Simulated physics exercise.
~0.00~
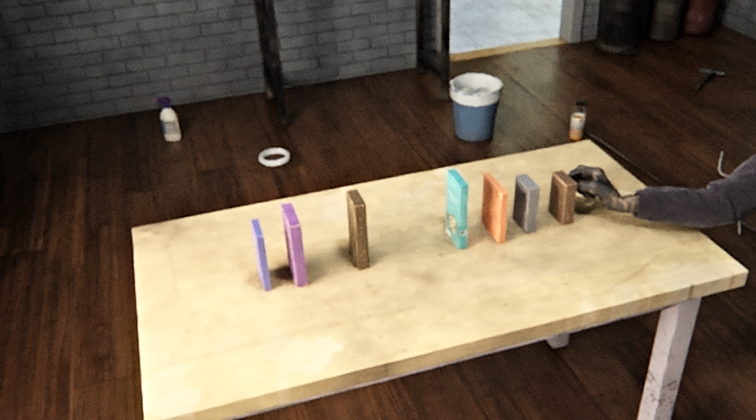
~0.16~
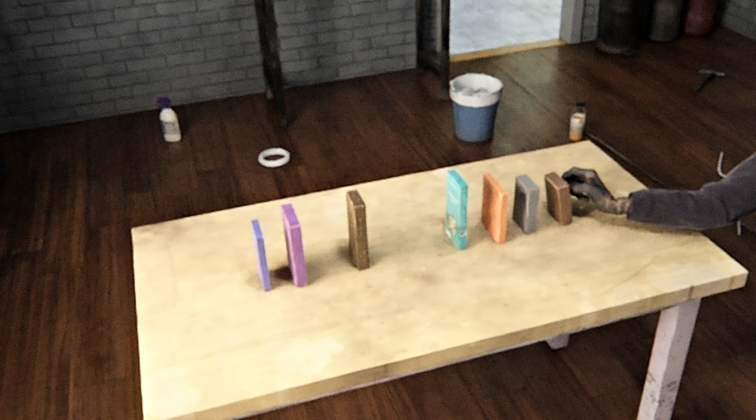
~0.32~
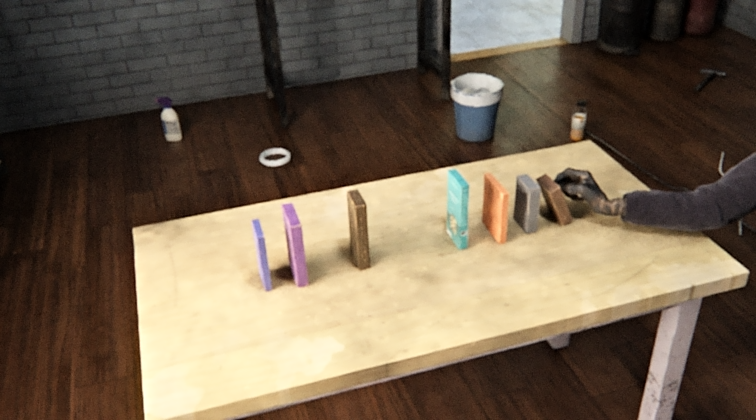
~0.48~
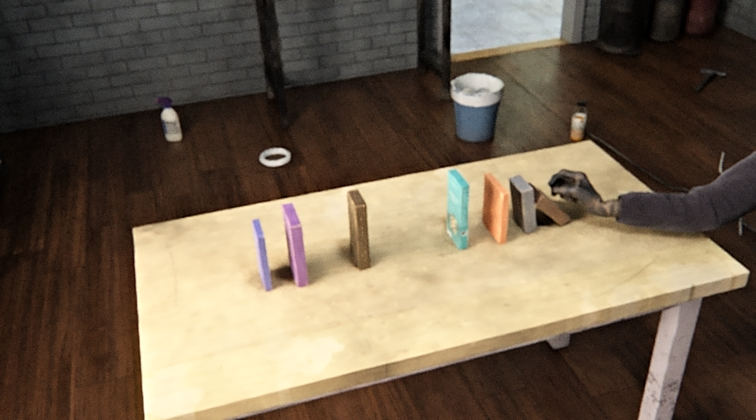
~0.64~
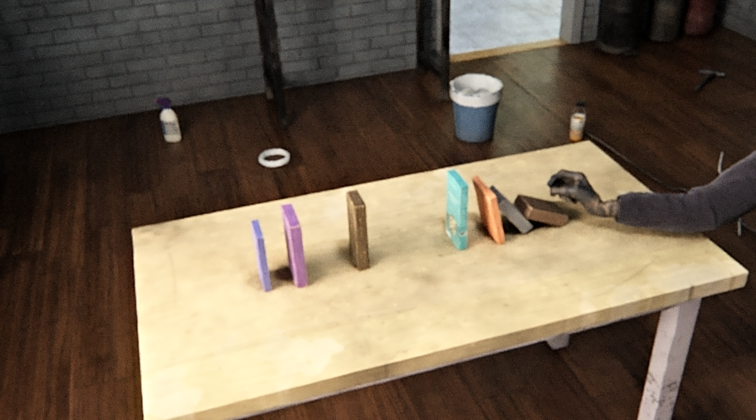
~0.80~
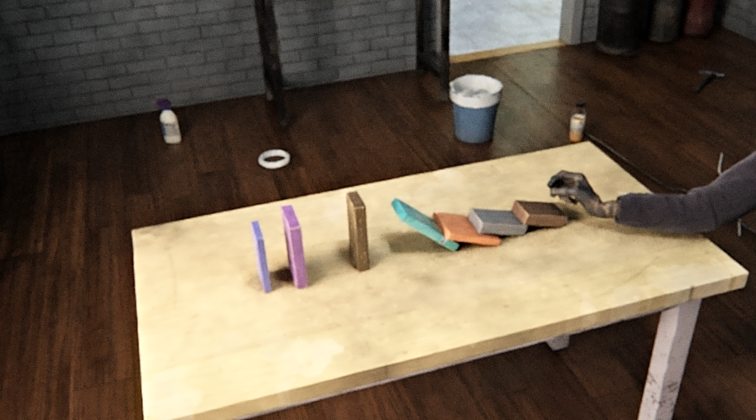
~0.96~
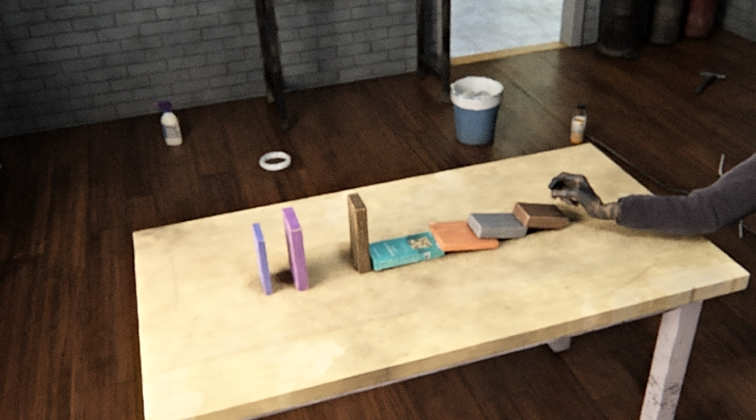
A gloved hand tips a brown block, toppling the grey, orange and turquoise pieces leftward.
